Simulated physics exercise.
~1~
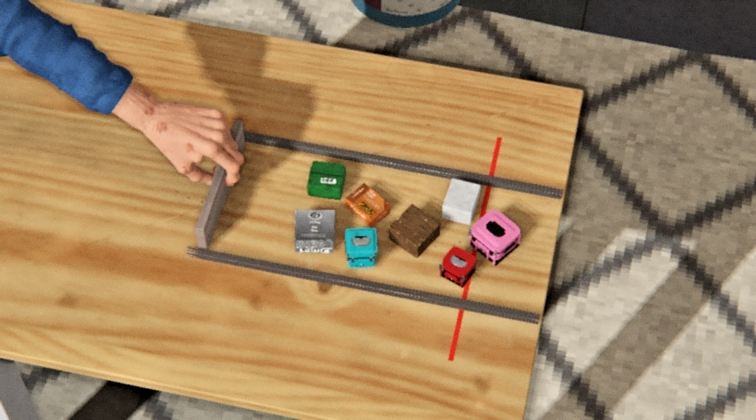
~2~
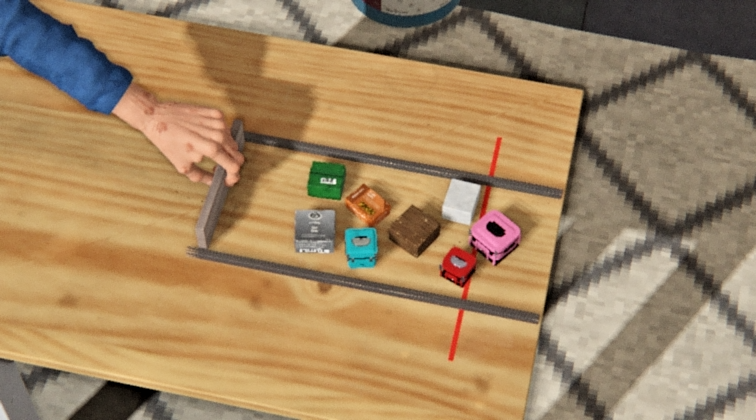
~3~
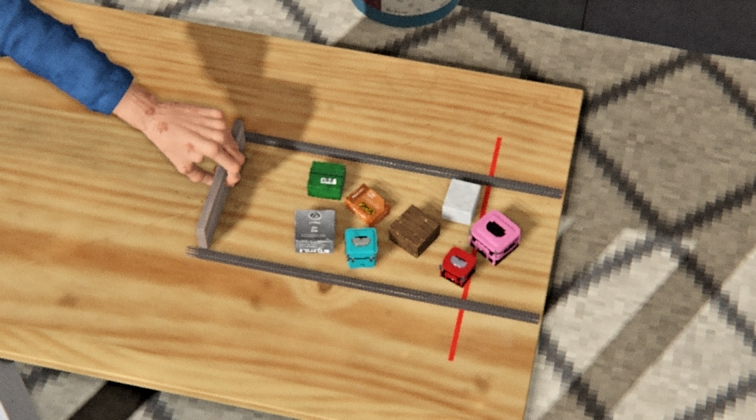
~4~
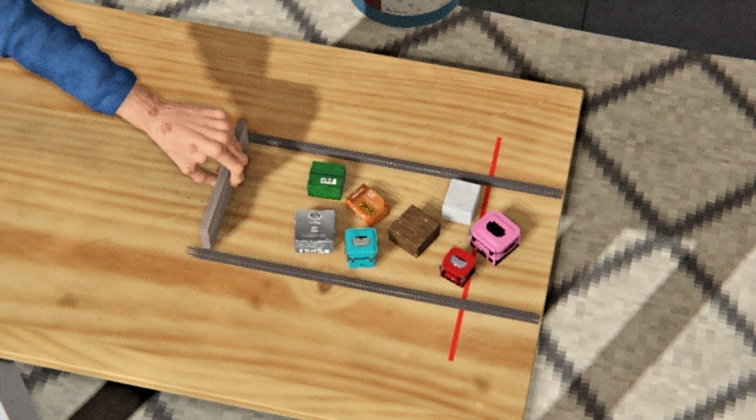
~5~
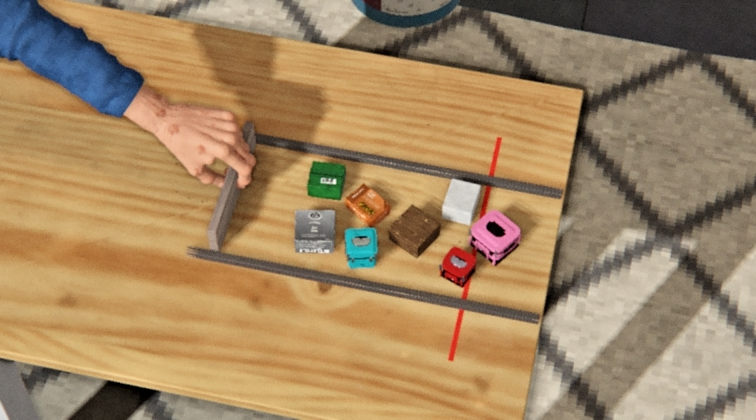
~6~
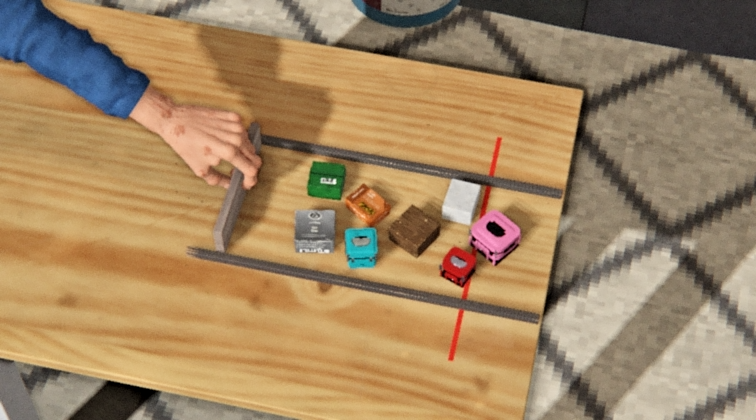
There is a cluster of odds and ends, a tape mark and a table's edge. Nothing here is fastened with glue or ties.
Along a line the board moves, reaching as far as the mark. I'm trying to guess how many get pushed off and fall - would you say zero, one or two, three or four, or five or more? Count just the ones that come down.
I would say one or two.
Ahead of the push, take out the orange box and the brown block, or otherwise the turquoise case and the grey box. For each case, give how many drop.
The first removal gives 1, the second gives 0.
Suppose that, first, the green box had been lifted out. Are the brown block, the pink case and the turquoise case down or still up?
The brown block? It does not drop. The pink case? It heads down. The turquoise case? It does not drop.
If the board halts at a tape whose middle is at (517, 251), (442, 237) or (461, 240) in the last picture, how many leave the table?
Try 1: 5; try 2: 0; try 3: 0.
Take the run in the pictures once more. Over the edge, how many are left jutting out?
It comes to 1.
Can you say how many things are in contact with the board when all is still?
That comes to 3.
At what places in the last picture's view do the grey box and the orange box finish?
Taking them in turn, first comes (488, 277), then (501, 238).
A little later, none off yet; pink case at rest near (495, 237); red case at rest near (458, 267); white block at rest near (461, 202).
When it is over, the number that fall off is one or two; down, red case and pink case.
